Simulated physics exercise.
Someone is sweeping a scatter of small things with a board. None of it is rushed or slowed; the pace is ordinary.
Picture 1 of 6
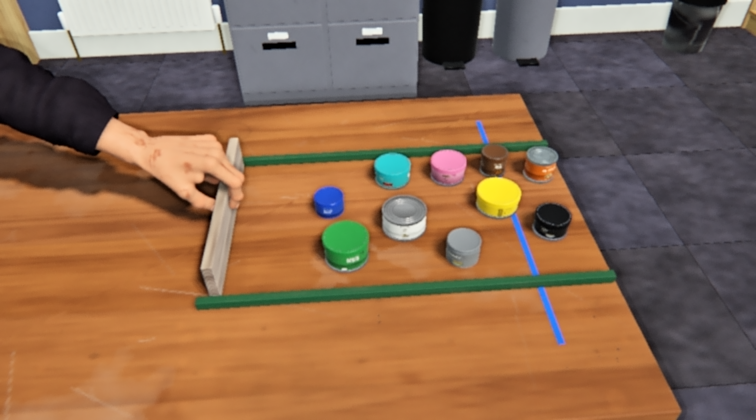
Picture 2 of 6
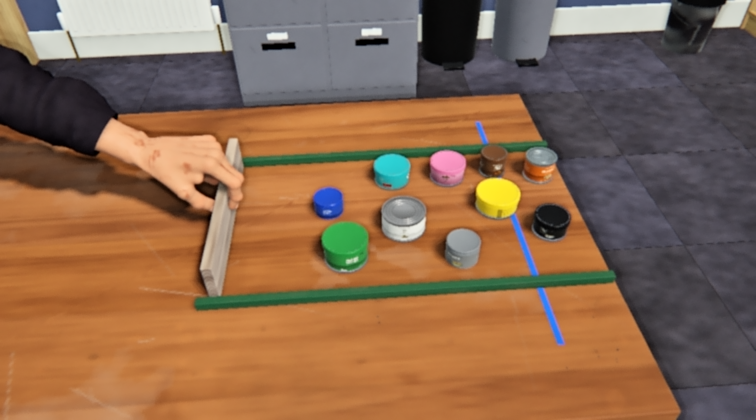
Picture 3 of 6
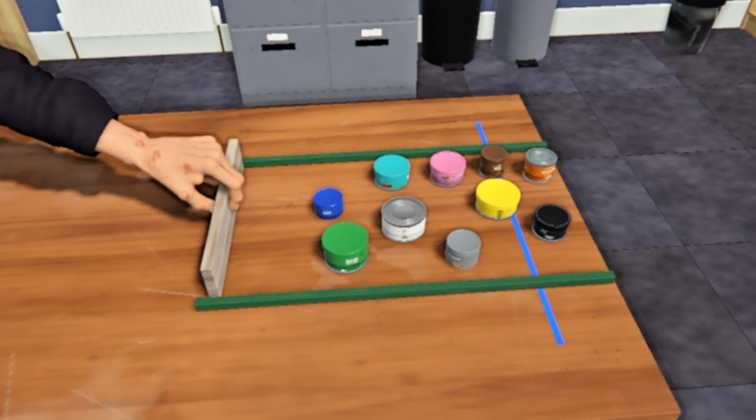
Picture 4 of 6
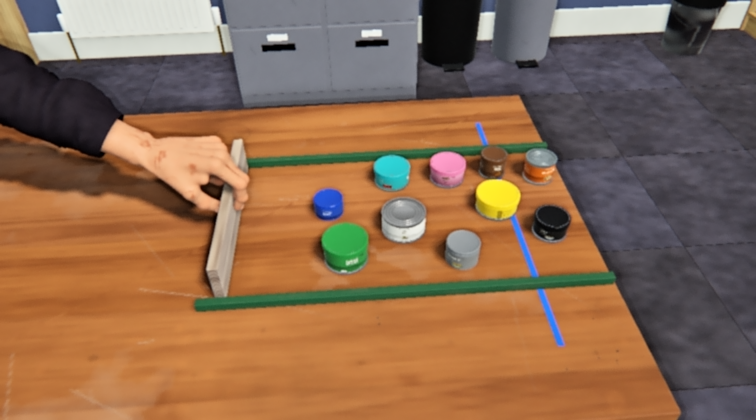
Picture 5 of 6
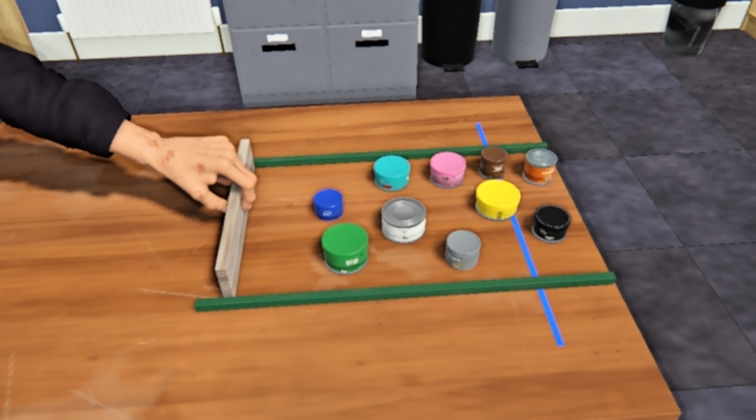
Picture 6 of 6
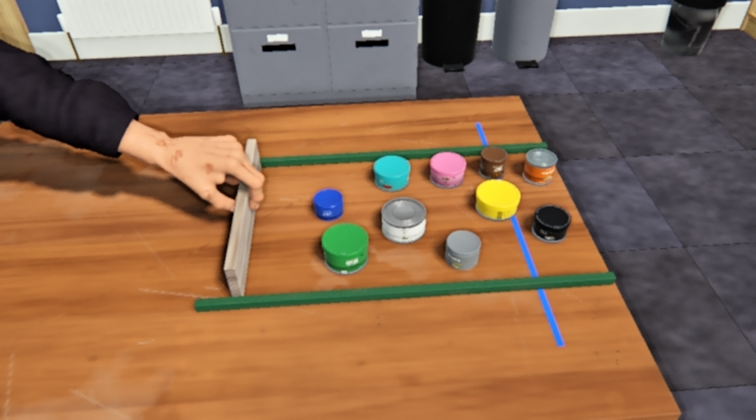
A hand holding a wooden board upright barely moved at first, then slid it slightly right between two green strips, toward a scatter of colorful small tins that stayed in place around a blue line.
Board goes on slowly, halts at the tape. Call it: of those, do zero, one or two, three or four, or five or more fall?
One or two fall.
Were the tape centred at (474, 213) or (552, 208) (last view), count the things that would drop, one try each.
It would be 0 and 6.
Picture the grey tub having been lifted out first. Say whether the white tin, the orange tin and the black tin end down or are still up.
White tin still up, orange tin down, black tin still up.
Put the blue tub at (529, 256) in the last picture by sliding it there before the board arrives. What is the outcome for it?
From that start, the object then does not stay.
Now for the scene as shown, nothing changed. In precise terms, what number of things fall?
Total count: 1.
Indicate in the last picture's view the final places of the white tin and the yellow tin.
Listed in order, first is (537, 215) and the other is (557, 194).
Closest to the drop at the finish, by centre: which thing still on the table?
The brown tin ends nearest.
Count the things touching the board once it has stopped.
My count gives 4.
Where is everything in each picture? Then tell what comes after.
Orange tin (540, 165); black tin (552, 222); brown tin (494, 161); board (226, 210); tape (511, 209), in the first picture.
Black tin (551, 223); yellow tin (497, 199), in the second picture.
Brown tin (493, 163); green tin (346, 248), in the third picture.
Orange tin (539, 167); grey tub (463, 250), in the fourth picture.
Black tin (551, 224); white tin (404, 220), in the fifth picture.
Orange tin (540, 167); black tin (551, 224); brown tin (493, 164); board (245, 211); tape (510, 211), in the sixth picture.
Soon after, none off yet; orange tin at rest near (540, 167); black tin at rest near (551, 224); brown tin at rest near (493, 164).
After that, none off yet; orange tin at rest near (540, 167); black tin at rest near (551, 224); brown tin moving near (498, 163).
In the end, the number that fall off is one or two; gone, orange tin.
